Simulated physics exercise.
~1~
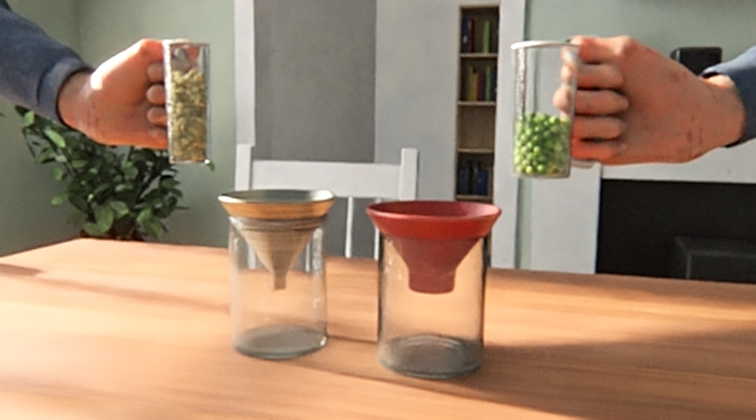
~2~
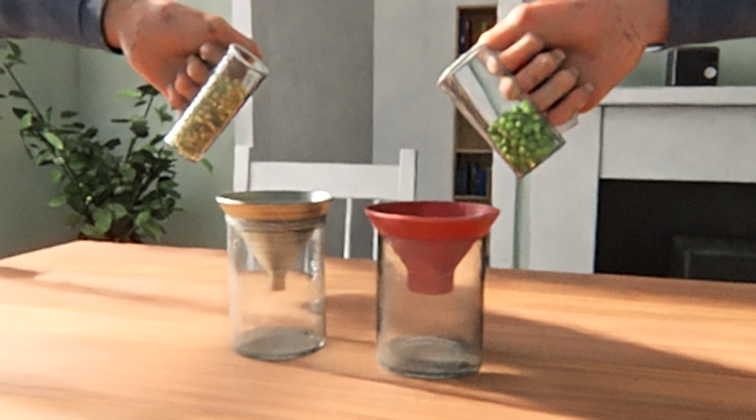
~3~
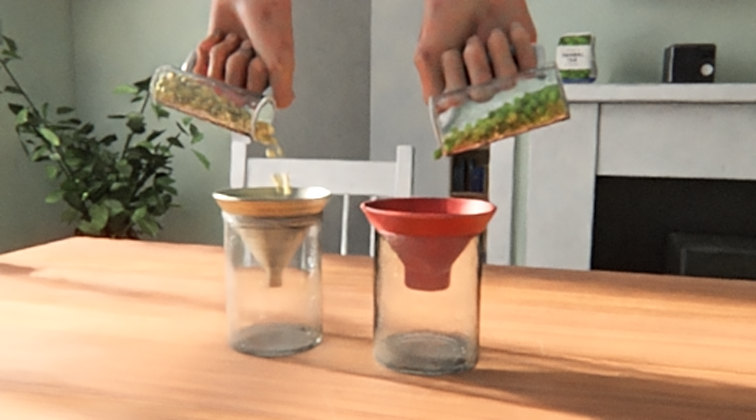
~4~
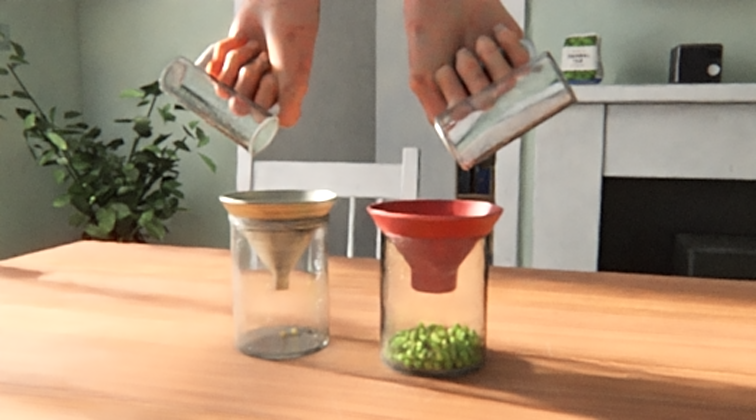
Two hands tipped small glass cups over funnels set in jars on a wooden table, pouring out yellowish bits on the left and green ones on the right; the green pieces settled in their jar, while the left bits stayed stuck in the funnel, leaving its jar almost empty.
